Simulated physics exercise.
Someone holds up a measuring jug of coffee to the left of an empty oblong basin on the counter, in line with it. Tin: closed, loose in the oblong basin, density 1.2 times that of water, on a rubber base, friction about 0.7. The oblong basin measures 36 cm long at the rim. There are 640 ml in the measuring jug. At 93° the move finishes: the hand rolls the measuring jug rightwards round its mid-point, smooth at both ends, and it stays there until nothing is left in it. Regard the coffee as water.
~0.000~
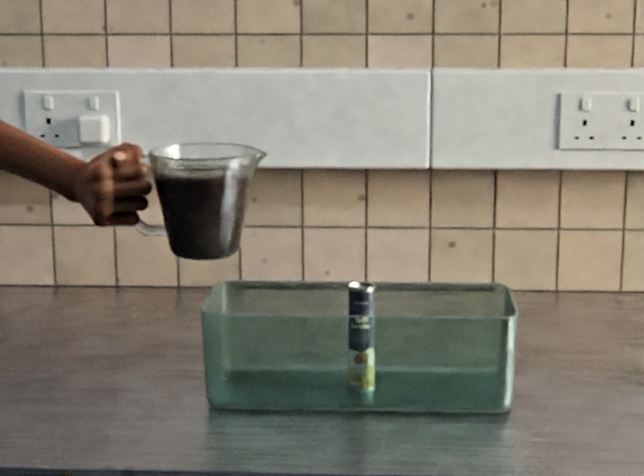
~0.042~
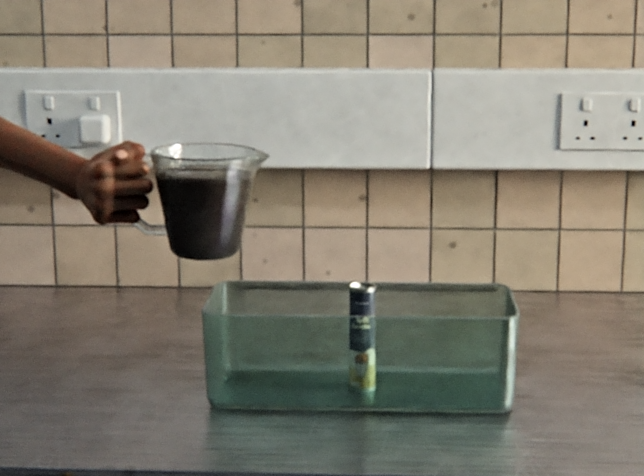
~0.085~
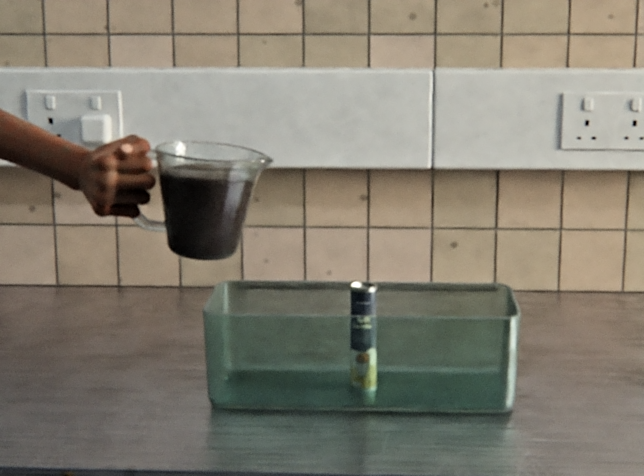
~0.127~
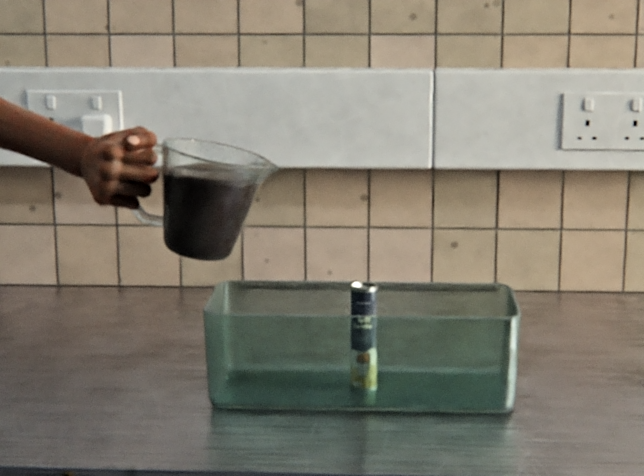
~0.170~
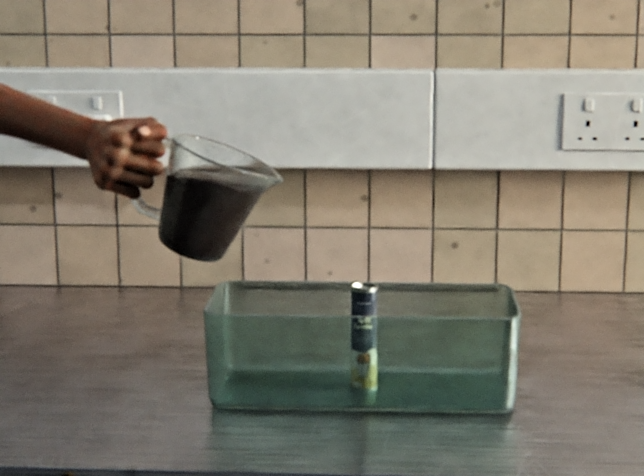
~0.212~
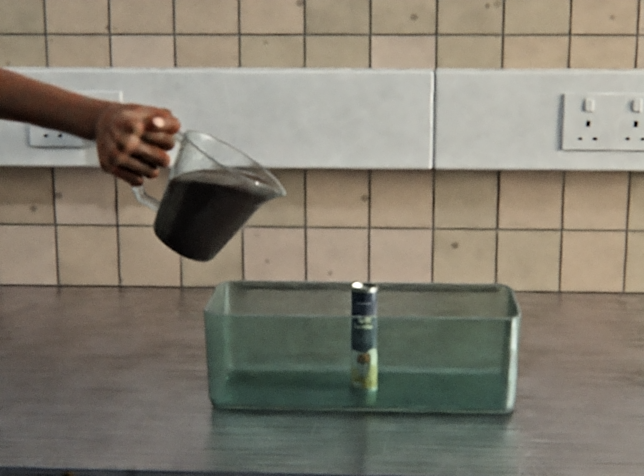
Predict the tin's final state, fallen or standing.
I predict it is standing.
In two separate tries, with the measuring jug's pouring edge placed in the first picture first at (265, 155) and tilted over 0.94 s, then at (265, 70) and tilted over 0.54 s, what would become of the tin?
First it stays on its base; then it tips over.
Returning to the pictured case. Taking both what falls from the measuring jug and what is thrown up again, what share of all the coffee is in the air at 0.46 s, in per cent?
Roughly 24 percent.
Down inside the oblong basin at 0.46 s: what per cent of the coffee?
Near 20 in a hundred.
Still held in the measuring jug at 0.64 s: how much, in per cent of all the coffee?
18 in a hundred, give or take.
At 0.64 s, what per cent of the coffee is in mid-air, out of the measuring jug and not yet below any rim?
Airborne fraction: Approx. 14 %.
After 0.46 s the tilt is 88° and 55 per cent is still to pour; the tin stands where it began.
After 0.64 s the tilt is 93° and 17 per cent is still to pour; the tin stands where it began.
After 0.83 s the tilt is 93° and 4 per cent is still to pour; the tin stands where it began.
After 1.04 s the tilt is 93° and 1 per cent is still to pour; the tin stands where it began.
In the end the tin stands where it began.
